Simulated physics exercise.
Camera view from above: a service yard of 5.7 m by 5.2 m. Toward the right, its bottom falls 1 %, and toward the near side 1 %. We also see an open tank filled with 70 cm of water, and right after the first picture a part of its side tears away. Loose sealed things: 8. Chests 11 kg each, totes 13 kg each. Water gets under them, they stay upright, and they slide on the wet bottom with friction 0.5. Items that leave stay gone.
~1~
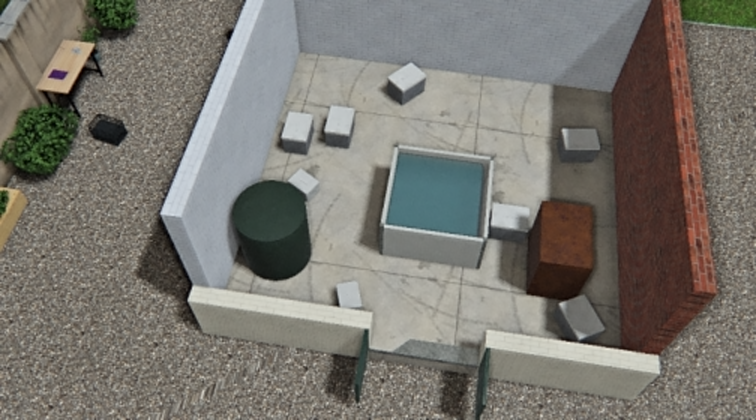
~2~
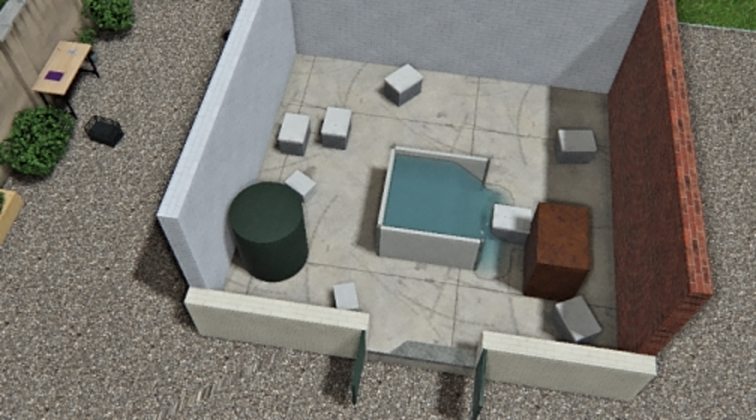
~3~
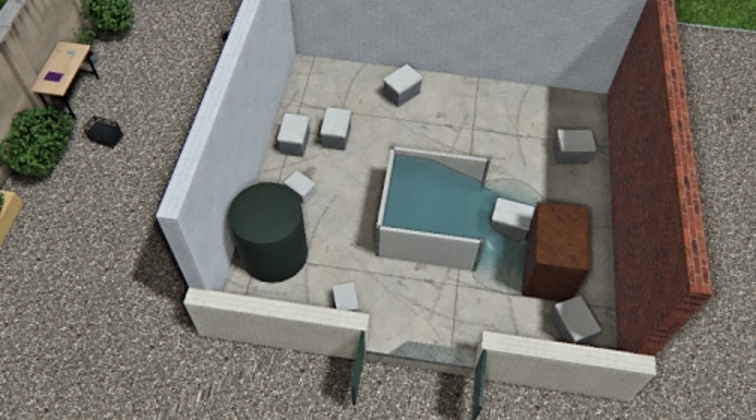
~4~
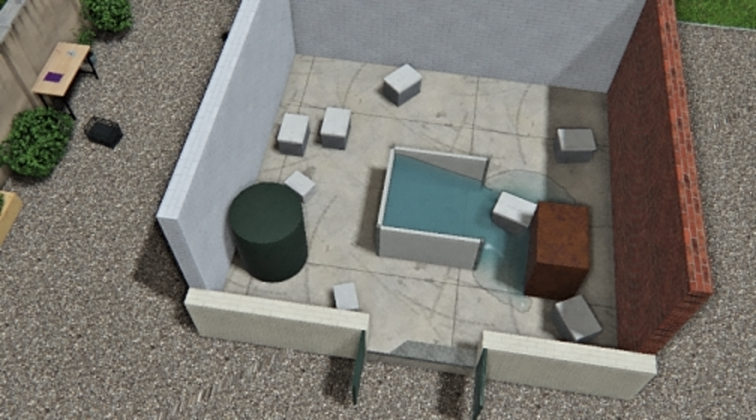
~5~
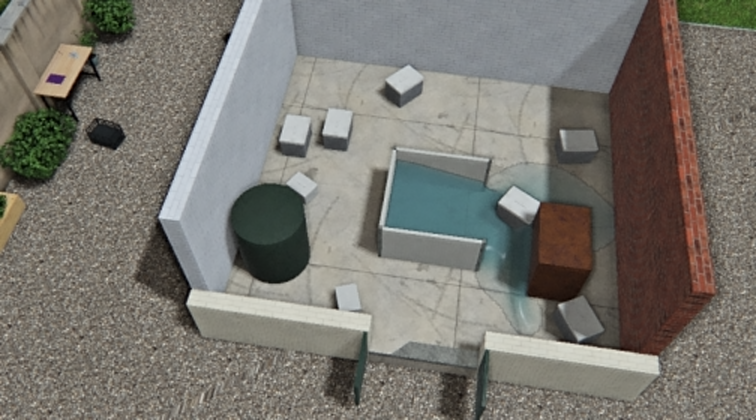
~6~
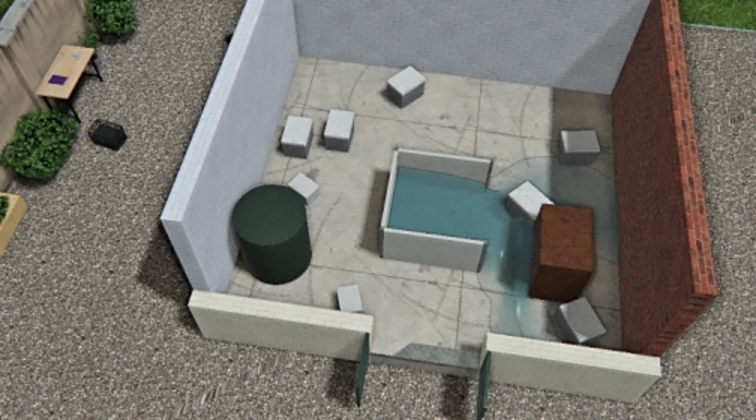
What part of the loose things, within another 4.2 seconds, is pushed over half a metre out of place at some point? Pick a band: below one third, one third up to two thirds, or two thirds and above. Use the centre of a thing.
The share is one third up to two thirds.
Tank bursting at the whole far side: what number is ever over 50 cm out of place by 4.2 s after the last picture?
Count: 4.
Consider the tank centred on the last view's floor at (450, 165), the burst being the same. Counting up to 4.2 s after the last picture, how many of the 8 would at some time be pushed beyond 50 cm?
Result: 4 of them.
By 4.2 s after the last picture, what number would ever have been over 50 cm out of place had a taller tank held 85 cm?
The answer would then be 4.
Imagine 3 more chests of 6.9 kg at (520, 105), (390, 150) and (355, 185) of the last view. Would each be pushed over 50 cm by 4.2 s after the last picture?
Each in turn ends up beyond the limit, within the limit, within the limit.
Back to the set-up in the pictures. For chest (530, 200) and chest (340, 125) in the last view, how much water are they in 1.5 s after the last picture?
I'd estimate 17 cm for the first and 0 cm for the second.
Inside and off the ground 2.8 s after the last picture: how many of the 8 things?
Of them, 3.
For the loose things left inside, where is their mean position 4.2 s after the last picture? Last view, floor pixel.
Centred roughly on (385, 183).
Then, 0.4 s after the last picture 1 of 8 are over 50 cm from their spots; 1 afloat.
Then, 1.5 s after the last picture 2 of 8 are over 50 cm from their spots; 2 afloat.
Then, 2.8 s after the last picture 3 of 8 are over 50 cm from their spots; 3 afloat.
Then, 4.2 s after the last picture 4 of 8 are over 50 cm from their spots, and 4 have been at some point; 1 afloat.
